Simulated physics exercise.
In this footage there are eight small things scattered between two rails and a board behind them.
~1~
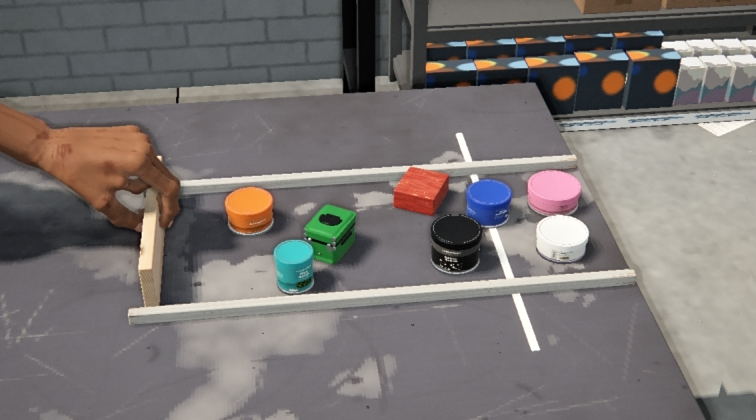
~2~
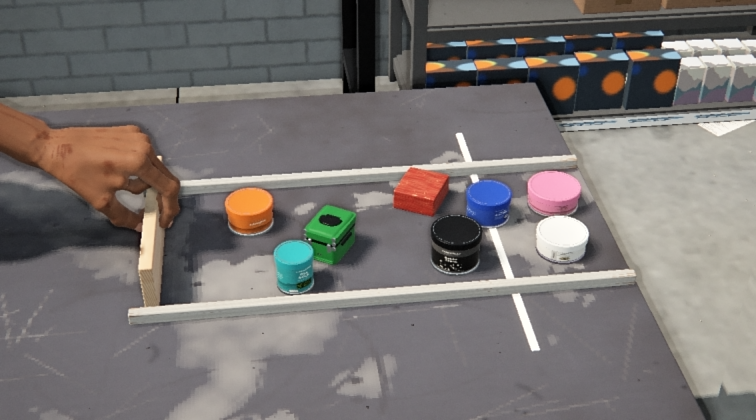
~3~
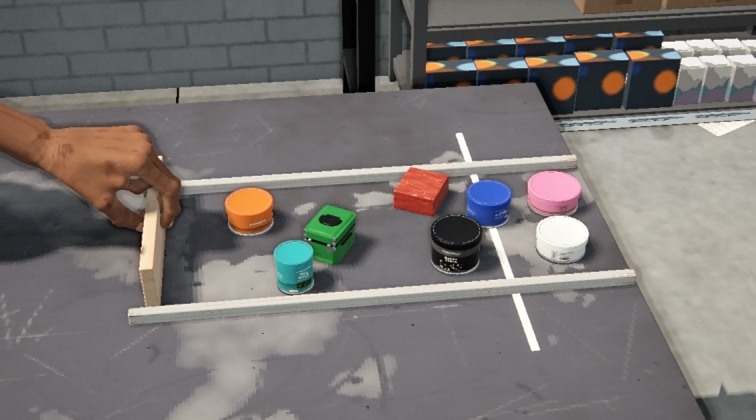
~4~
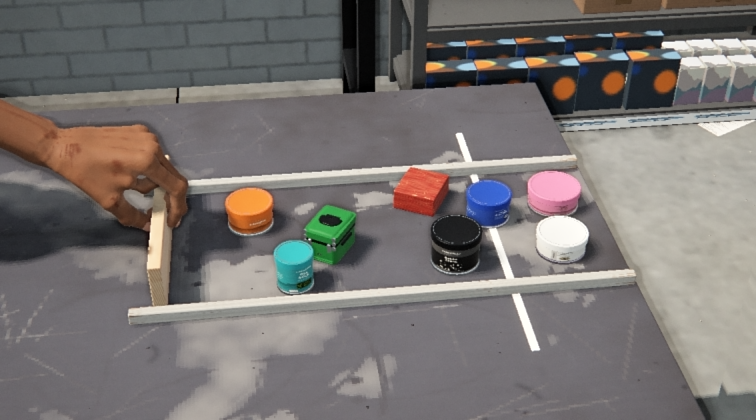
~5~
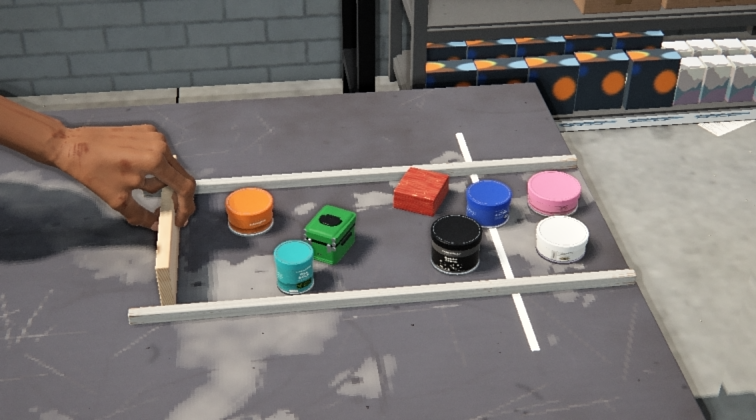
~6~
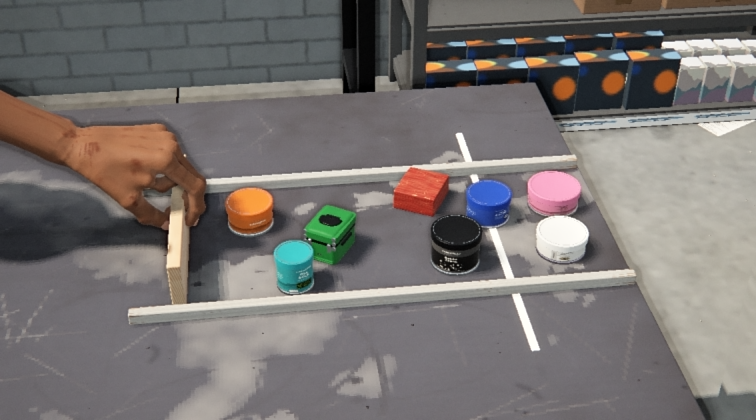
We see eight small tins, pots and boxes scattered between two rails on a dark tabletop, with a strip of tape across it; a hand holding a board at the left slides it slightly rightward, while the objects stay still.
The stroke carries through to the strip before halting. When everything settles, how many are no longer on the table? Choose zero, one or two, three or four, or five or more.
When everything settles, zero are no longer on the table.
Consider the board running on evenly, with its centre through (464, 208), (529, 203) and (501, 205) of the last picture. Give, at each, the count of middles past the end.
First 0, then 2, finally 0.
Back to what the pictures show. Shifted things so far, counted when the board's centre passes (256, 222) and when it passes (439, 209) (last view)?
In order, the tallies are 1 and 6.
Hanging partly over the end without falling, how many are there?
The count is 2.
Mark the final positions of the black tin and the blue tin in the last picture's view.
First at (559, 240); second at (548, 213).
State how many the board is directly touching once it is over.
Number in contact with it: 3.
A little later, none off yet; pink tin at rest near (553, 195); white pot at rest near (561, 240); blue tin at rest near (488, 204).
When it is over, the number that fall off is zero.
